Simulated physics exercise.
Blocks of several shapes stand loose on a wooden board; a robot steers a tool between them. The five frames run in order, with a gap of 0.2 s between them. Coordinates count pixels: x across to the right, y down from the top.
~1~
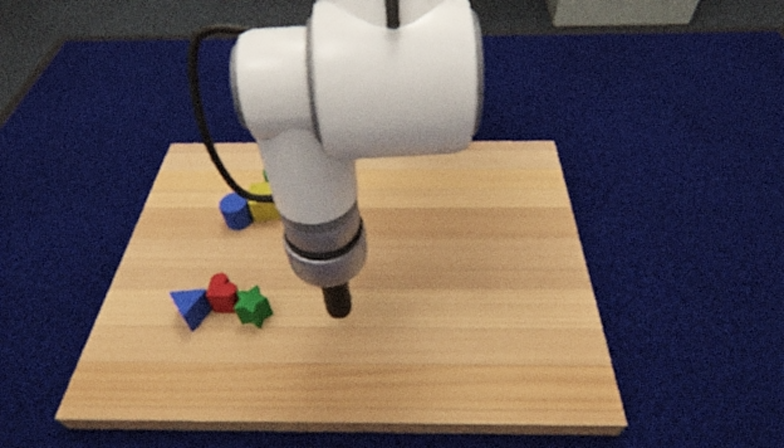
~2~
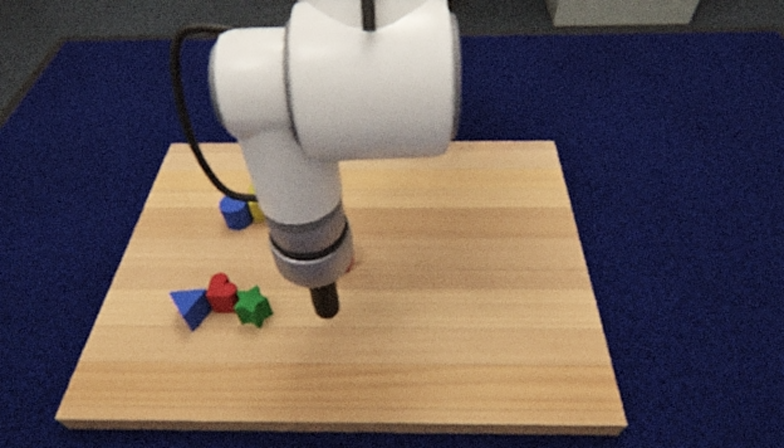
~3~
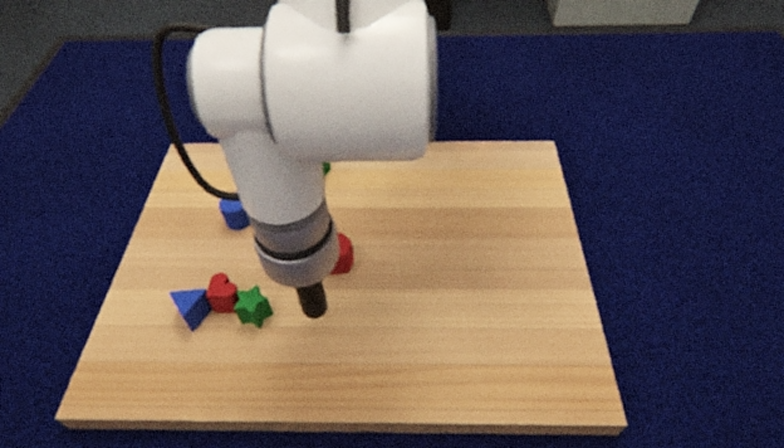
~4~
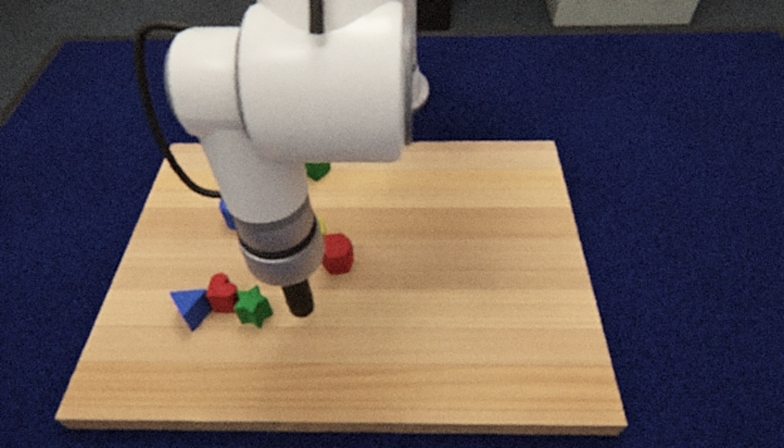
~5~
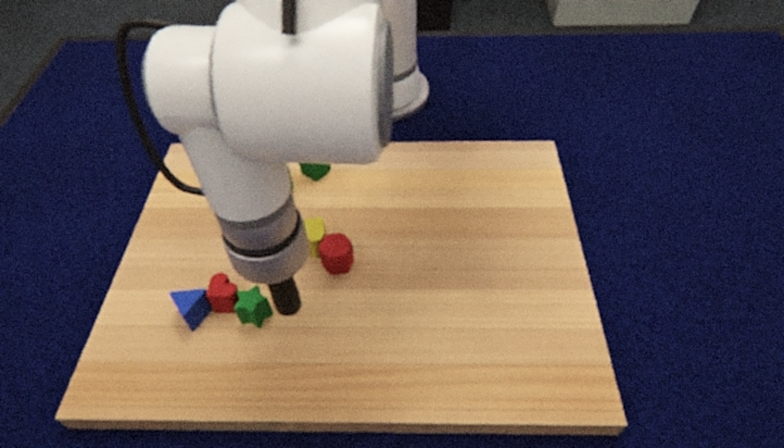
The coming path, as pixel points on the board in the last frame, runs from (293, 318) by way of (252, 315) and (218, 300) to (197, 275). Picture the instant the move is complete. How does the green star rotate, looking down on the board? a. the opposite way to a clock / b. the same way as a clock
I'll go with a - the opposite way to a clock.
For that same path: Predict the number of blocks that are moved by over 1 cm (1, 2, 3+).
I reckon the push displaces three or more of the blocks by more than 1 cm.
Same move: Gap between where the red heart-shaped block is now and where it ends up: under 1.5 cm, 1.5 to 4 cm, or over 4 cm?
Goes over 4 cm.
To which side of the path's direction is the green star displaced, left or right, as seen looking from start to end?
The green star goes left.
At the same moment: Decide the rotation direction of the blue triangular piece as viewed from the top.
Short answer: Counterclockwise.
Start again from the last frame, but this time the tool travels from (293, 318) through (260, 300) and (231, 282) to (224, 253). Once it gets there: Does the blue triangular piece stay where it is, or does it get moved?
By the last moment of the path, the blue triangular piece has shifted.
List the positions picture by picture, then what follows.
In the first picture, tool tip (340, 309); block tops, blue triangular piece (186, 298); red heart-shaped block (220, 286); green star (249, 298); red hexagon hidden.
In the second picture, tool (328, 309); blocks unchanged.
In the third picture, tool (315, 309); blocks unchanged.
In the fourth picture, tool (302, 308); blocks unchanged.
In the fifth picture, tool (289, 306); blue triangular piece (186, 298); red heart-shaped block (220, 286); green star (249, 298); red hexagon (335, 244).
What follows on the original path. One third of the way, tool (246, 303); blue triangular piece (178, 294), turned 50° anticlockwise; red heart-shaped block (202, 280), turned 55° clockwise; green star (220, 296), turned 25° anticlockwise.
Two thirds of the way, tool (212, 288); blue triangular piece (152, 296), turned 65° anticlockwise; red heart-shaped block (176, 274), turned 105° clockwise; green star (185, 291), turned 55° anticlockwise.
At the end, tool (191, 263); blue triangular piece (142, 296), turned 90° anticlockwise; red heart-shaped block (156, 271), turned 90° clockwise; green star (175, 280), turned 95° anticlockwise; red hexagon in place.
